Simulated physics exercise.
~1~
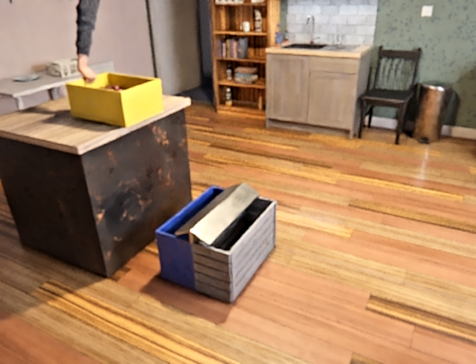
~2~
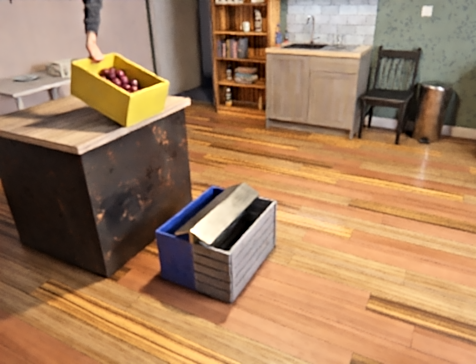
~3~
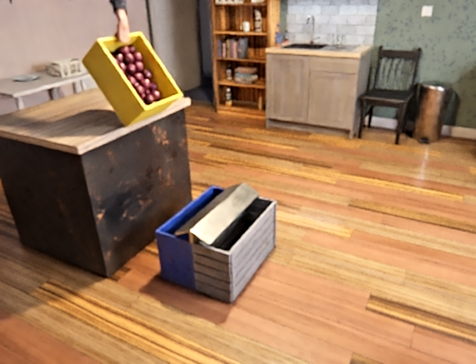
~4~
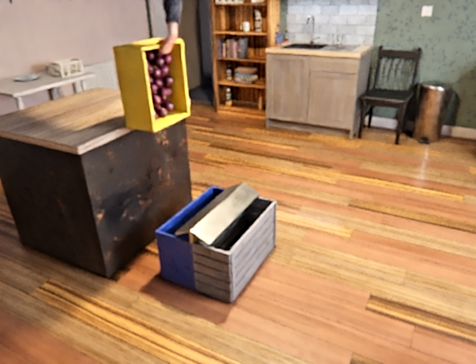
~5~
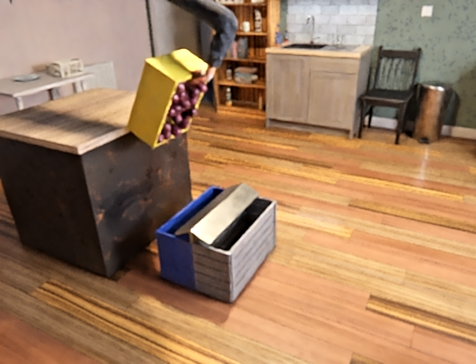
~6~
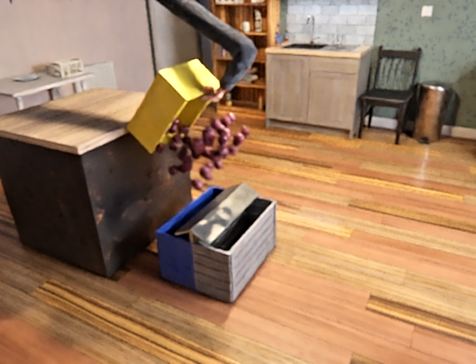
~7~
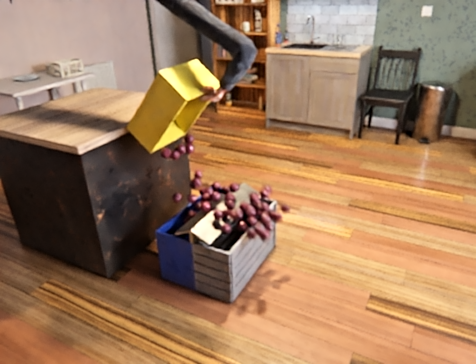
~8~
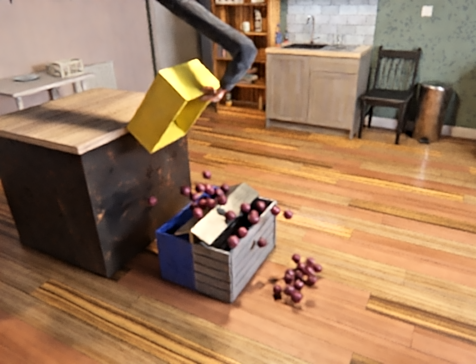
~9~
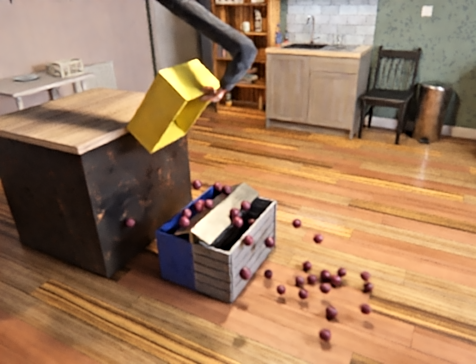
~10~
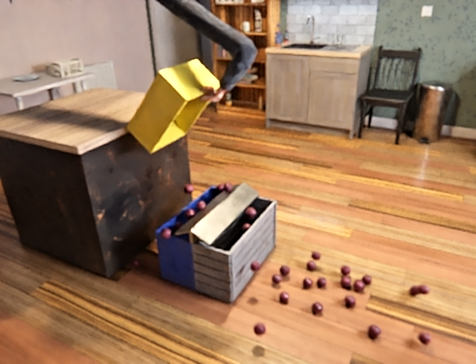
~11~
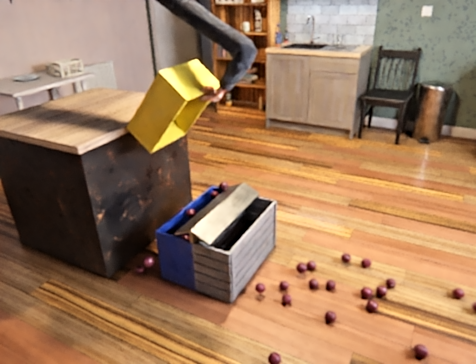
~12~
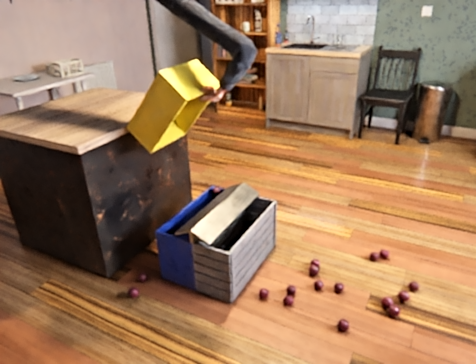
A person's hand grips a yellow box of dark red onions on a wood-topped bench at the left of a room with a plank floor, seen from slightly above. Below, to the right, sit a blue box and a grey tub with a sloped ridge between them. The hand lifts the back of the yellow box and tips it rightward until the onions tumble out in a stream. They strike the ridge and containers, some dropping inside and others bouncing out. Many scatter across the floor to the right, a few lie near the bench, and the emptied box stays tilted.
